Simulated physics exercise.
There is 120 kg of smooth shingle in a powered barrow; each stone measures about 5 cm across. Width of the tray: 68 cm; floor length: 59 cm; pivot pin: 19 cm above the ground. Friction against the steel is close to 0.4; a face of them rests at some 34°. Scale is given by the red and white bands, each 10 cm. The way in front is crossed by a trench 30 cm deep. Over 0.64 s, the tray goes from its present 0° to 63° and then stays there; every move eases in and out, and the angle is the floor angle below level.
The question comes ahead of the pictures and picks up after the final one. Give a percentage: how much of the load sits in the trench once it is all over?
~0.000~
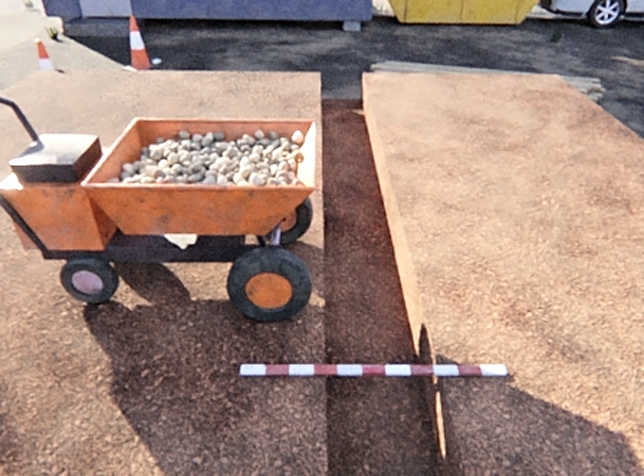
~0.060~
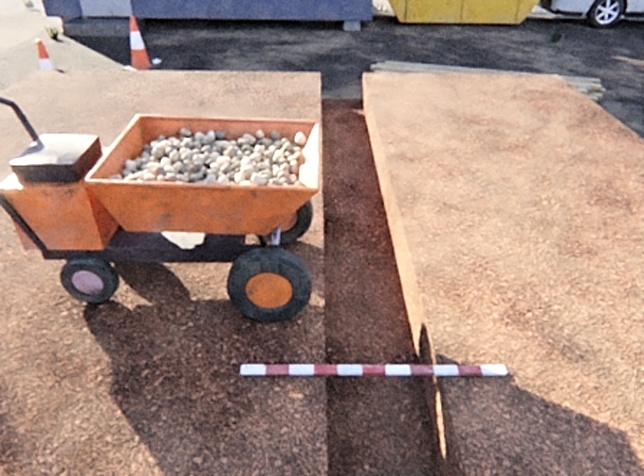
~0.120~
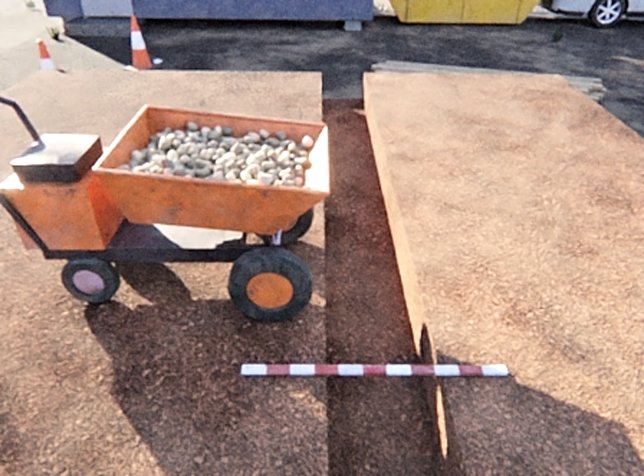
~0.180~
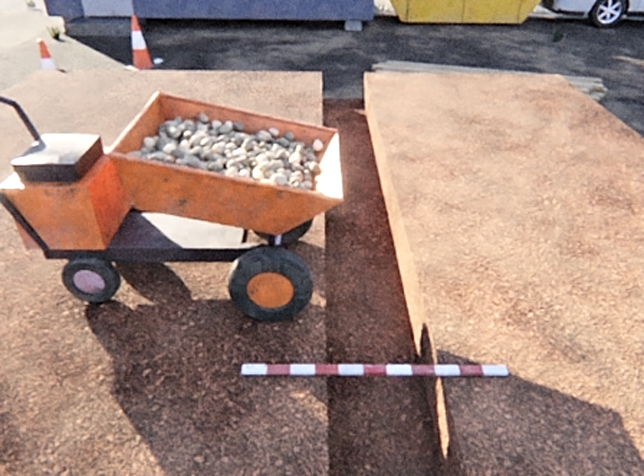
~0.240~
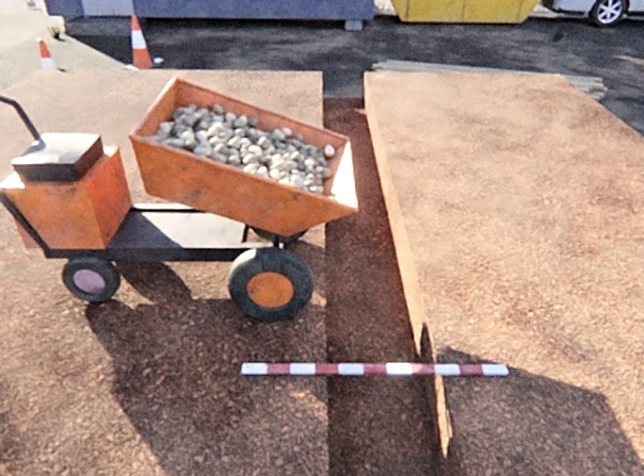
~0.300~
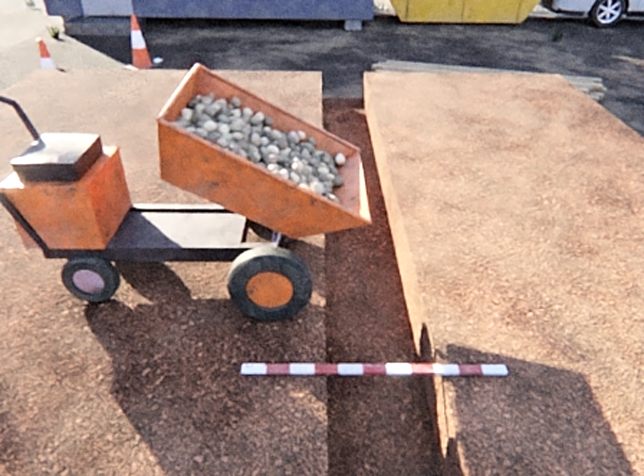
38 %.
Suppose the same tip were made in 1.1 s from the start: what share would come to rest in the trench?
Near 50 per cent.
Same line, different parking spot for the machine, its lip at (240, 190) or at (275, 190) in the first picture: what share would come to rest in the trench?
First place: Near 95%; second place: Near 70%.
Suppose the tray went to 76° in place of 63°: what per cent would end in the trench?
The trench would hold about 40% of it.
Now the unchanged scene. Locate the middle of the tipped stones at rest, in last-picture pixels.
Centre estimate: Around (444, 273).
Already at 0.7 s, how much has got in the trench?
10 per cent or so by then.
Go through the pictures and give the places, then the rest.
The tray is at 0°, its lip at (315, 189); the top of the load is at (225, 153), in the first frame.
Lip at (318, 190), floor tilted 2°, highest stones at (192, 152); the stones move at 0.3 m/s on average, in the second frame.
Lip at (329, 194), floor tilted 6°, highest stones at (179, 141); the stones move at 0.7 m/s on average, in the third frame.
The tray is at 12°, its lip at (342, 200); the top of the load is at (180, 133); the stones move at 1.0 m/s on average, in the fourth frame.
The tray is at 20°, its lip at (357, 210); the top of the load is at (190, 121); the stones move at 1.2 m/s on average, in the fifth frame.
The tray is at 29°, its lip at (370, 223); the top of the load is at (200, 108); the stones move at 1.3 m/s on average, in the sixth frame.
After 0.5 s the floor is at 53°; 100 % in the tray; the foremost stones are at (377, 227).
After 0.7 s the floor is at 63°; 80 % in the tray, 12 % in the trench, 8 % past the trench; the foremost stones are at (453, 276).
After 1.1 s the floor is at 63°; 25 % in the tray, 16 % in the trench, 59 % past the trench; the foremost stones are at (579, 283).
After 3.0 s the floor is at 63°; 0 % in the tray, 38 % in the trench, 62 % past the trench; the foremost stones are past the picture's edge.
